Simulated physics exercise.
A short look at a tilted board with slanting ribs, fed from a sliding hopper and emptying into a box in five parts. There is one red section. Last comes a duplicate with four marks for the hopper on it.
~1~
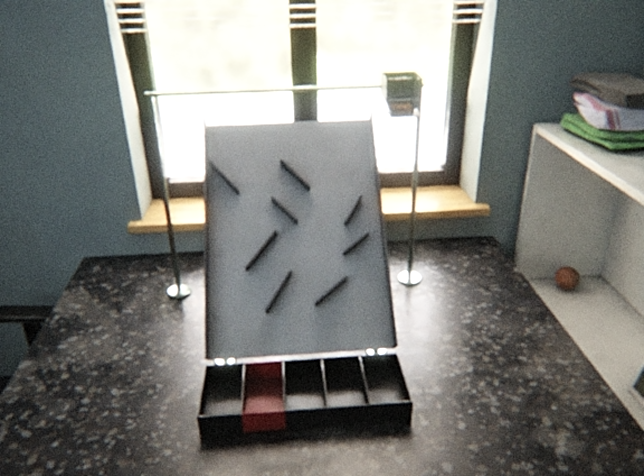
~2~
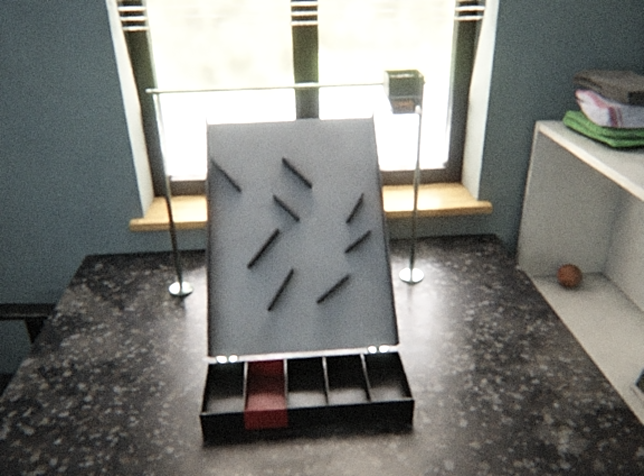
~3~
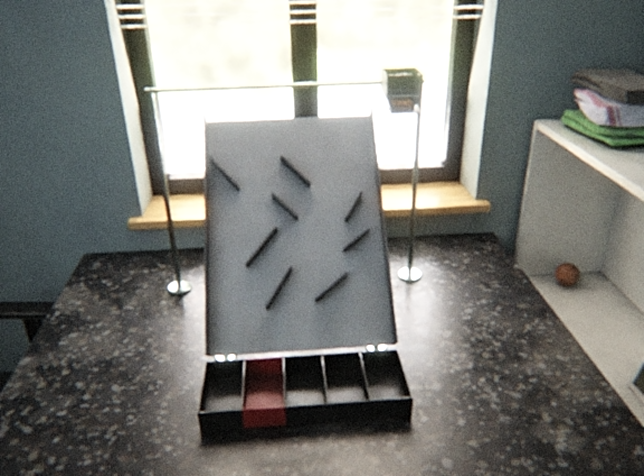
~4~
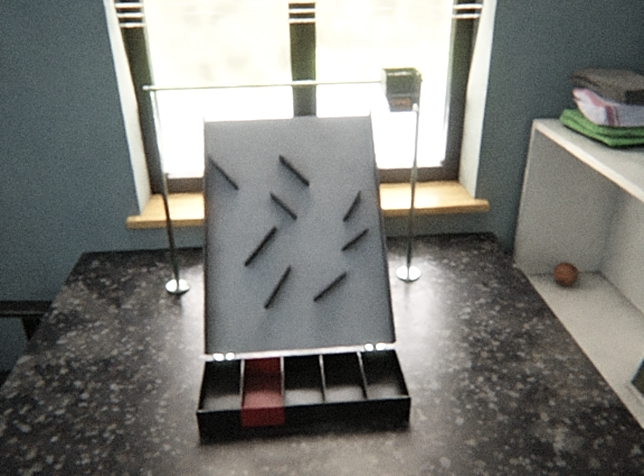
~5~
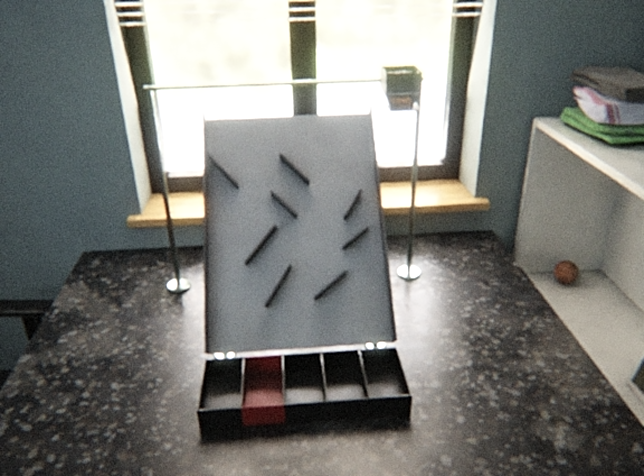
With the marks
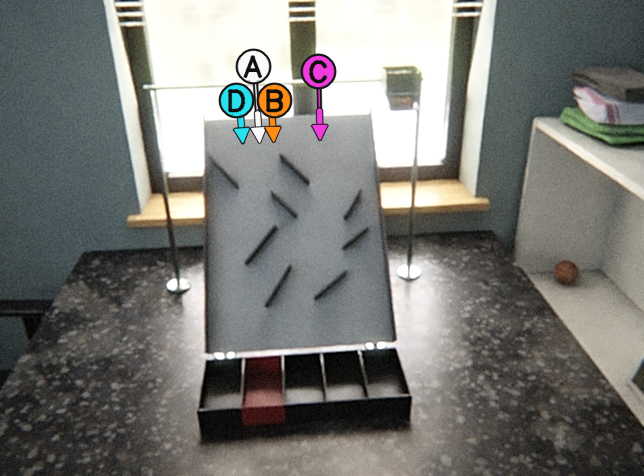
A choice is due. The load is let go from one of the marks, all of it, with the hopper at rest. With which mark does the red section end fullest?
I would pick mark C.
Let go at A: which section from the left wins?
The first from the left.
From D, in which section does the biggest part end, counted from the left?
The first.
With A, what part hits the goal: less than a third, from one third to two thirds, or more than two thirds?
Mark A gives less than a third.
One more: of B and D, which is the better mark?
It is B.
On the marked copy, mark A meets the board at (259, 137); mark B meets the board at (273, 136); mark C meets the board at (319, 134); mark D meets the board at (242, 137).
Choosing A, a small part in the red section, nearly all in other sections.
Choosing B, a small part in the red section, most in other sections, a stray few held on the board.
Choosing C, about half in the red section, about half in other sections.
Choosing D, none in the red section, nearly all in other sections.
